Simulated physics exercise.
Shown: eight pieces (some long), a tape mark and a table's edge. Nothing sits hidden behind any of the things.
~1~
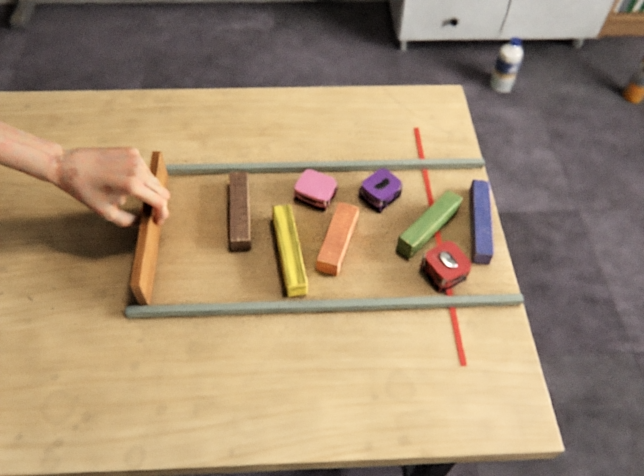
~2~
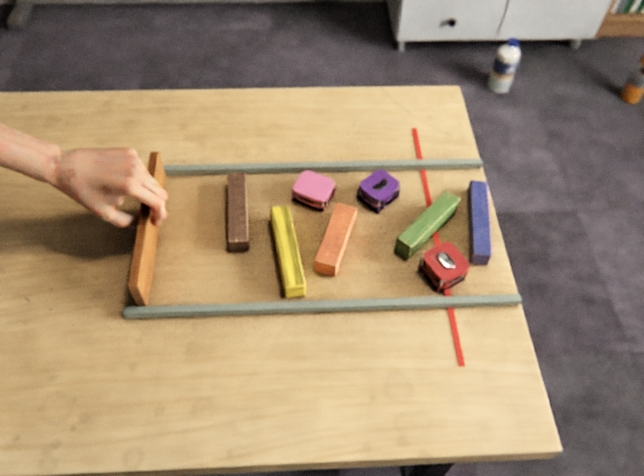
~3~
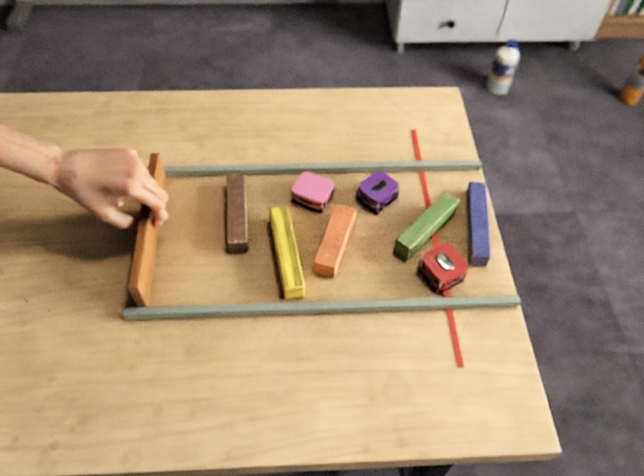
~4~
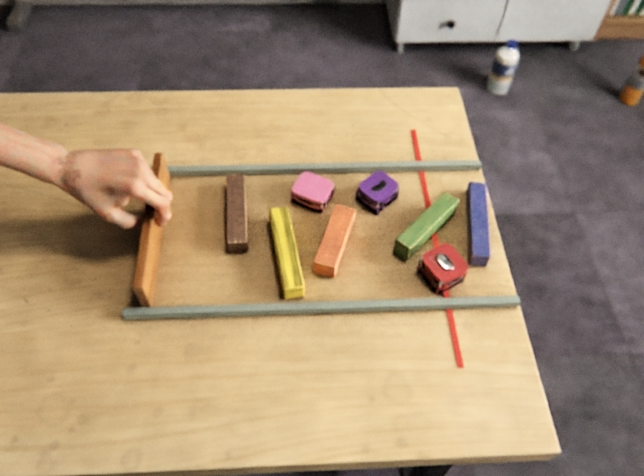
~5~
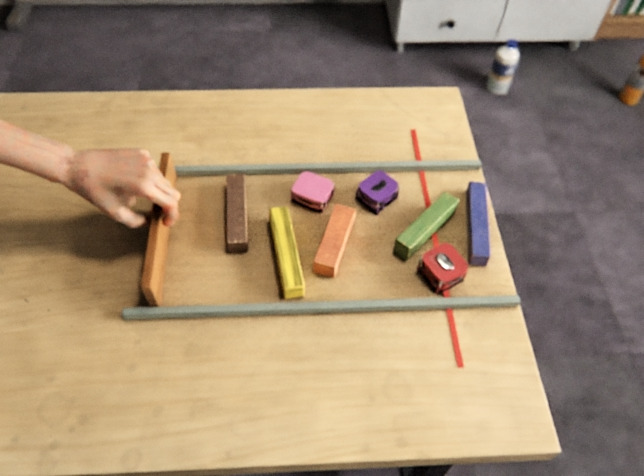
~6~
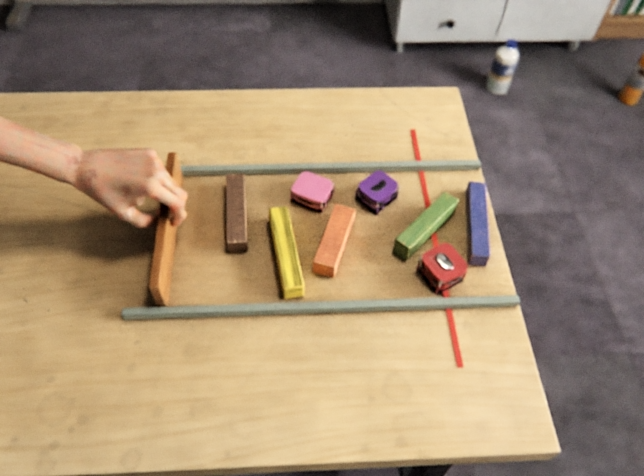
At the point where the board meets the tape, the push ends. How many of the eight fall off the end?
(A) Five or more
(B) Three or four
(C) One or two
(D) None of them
B, three or four.
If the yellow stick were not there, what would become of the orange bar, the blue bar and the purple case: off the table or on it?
Result - orange bar: Up; blue bar: Gone; purple case: Gone.
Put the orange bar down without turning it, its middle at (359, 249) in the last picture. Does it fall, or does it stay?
Placed there, it does not drop.
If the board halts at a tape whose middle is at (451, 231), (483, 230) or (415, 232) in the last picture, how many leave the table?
Counts per try, in order: 4 / 7 / 1.
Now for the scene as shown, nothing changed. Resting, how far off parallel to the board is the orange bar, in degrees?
Some 20 degrees.
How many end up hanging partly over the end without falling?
It's 2.
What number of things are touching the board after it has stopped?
Number: 2.
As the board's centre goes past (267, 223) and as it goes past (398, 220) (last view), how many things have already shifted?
At the first spot the count is 2, and at the second it is 8.
Soon after, none off yet; blue bar at rest near (477, 222); red case at rest near (442, 268); green bar at rest near (426, 225).
Then, none off yet; blue bar moved a little near (497, 225); red case moved about its own width near (478, 278); green bar moved about its own width near (478, 228).
At rest, the number that fall off is three or four; fallen, purple case, green bar and blue bar.
